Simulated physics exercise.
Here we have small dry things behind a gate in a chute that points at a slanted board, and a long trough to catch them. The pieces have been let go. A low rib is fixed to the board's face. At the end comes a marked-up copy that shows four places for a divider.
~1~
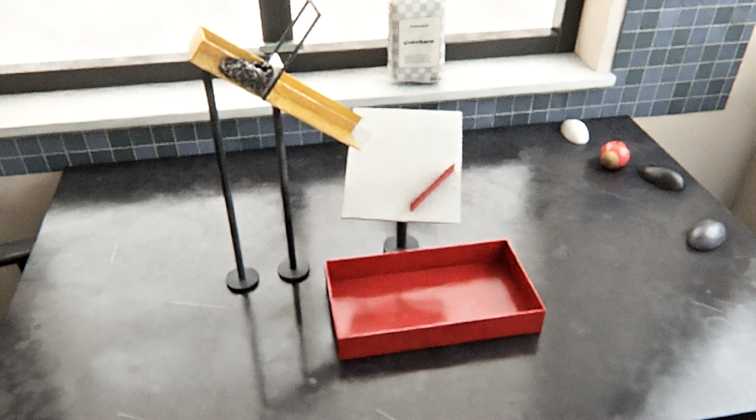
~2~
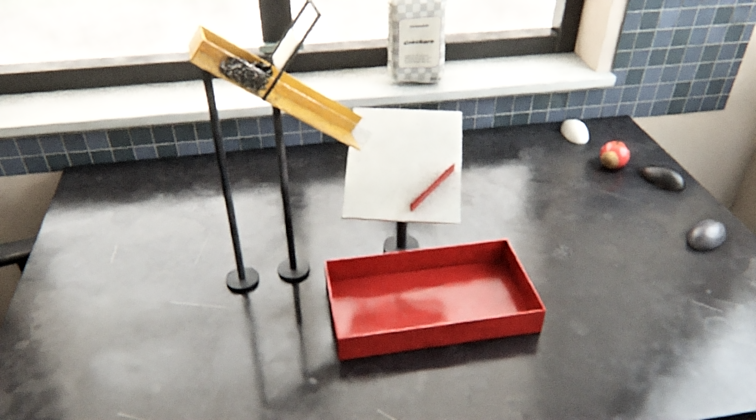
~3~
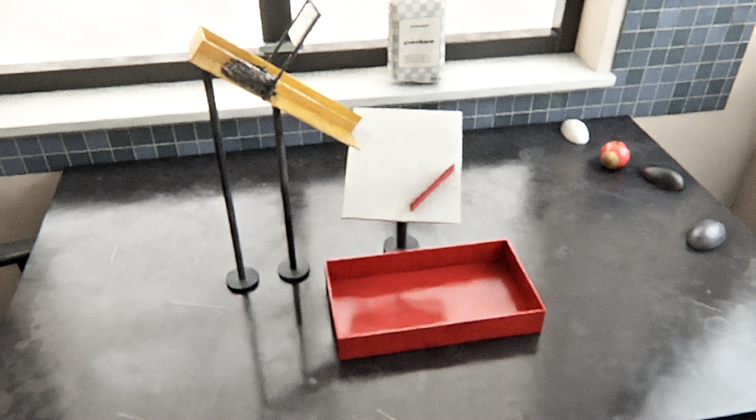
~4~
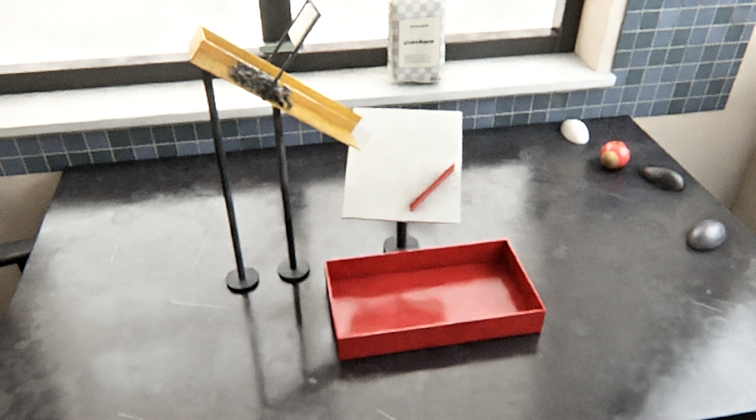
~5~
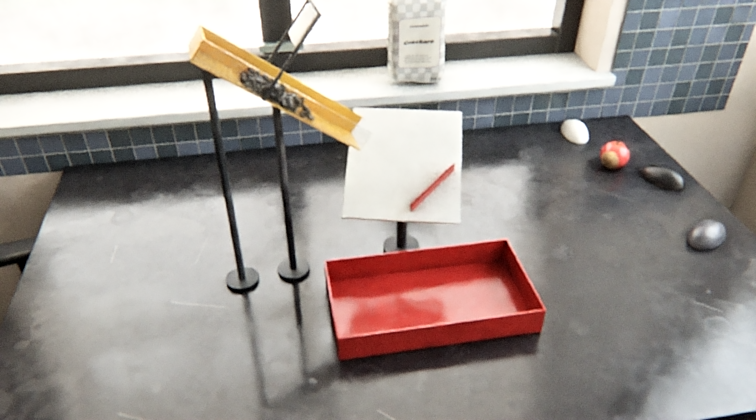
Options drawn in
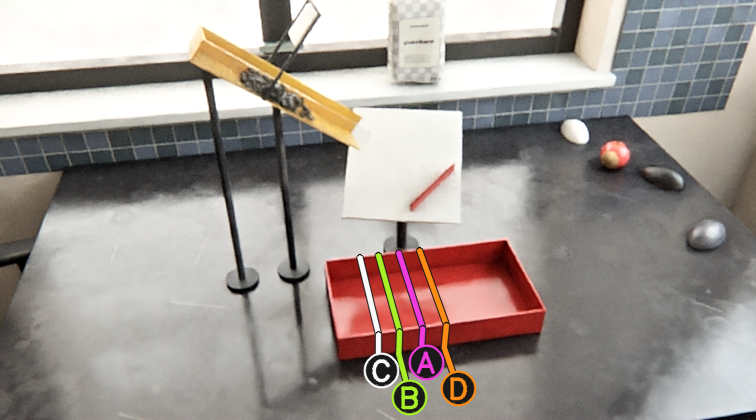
A dark, glossy tabletop in front of a window and a strip of blue tiles is seen from slightly above by a camera that stays still. A yellow chute on two black stands slopes down rightward to a tilted white board with a thin red strip, behind a red open tray, with an apple and smooth stones at right. A raised gate stays over the chute as a clump of small black pieces slides partway down it, stretching out slightly.
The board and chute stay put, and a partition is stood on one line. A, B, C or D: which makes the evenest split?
B is best.
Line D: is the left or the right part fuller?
More lands on the left.
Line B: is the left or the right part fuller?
More lands on the right.
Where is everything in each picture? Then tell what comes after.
The first picture shows load behind the gate (247, 72), black beans; lip of the chute (355, 142), sloping fairly steeply.
The second picture shows middle of the board (404, 162), tilted gently; middle of its low edge (400, 220); of its high edge (407, 110).
The third picture shows front corners of the trough (338, 338) and (545, 310), empty; front of the load (274, 94).
The fourth picture shows middle of the load (260, 81); its front (290, 106), roughly a quarter of the way to the lip; rib from (454, 164) to (411, 206).
The fifth picture shows middle of the load (273, 89); its front (309, 114), roughly half of the way to the lip.
On the marked copy, line A crosses the front rim at (422, 327); line B crosses the front rim at (399, 330); line C crosses the front rim at (378, 333); line D crosses the front rim at (446, 323).
For line A, of what is caught, almost all on the left of the divider, just a few on the right.
For line B, of what is caught, roughly a third on the left of the divider, roughly two thirds on the right.
For line C, of what is caught, about a tenth on the left of the divider, almost all on the right.
For line D, of what is caught, almost all on the left of the divider, just a few on the right.
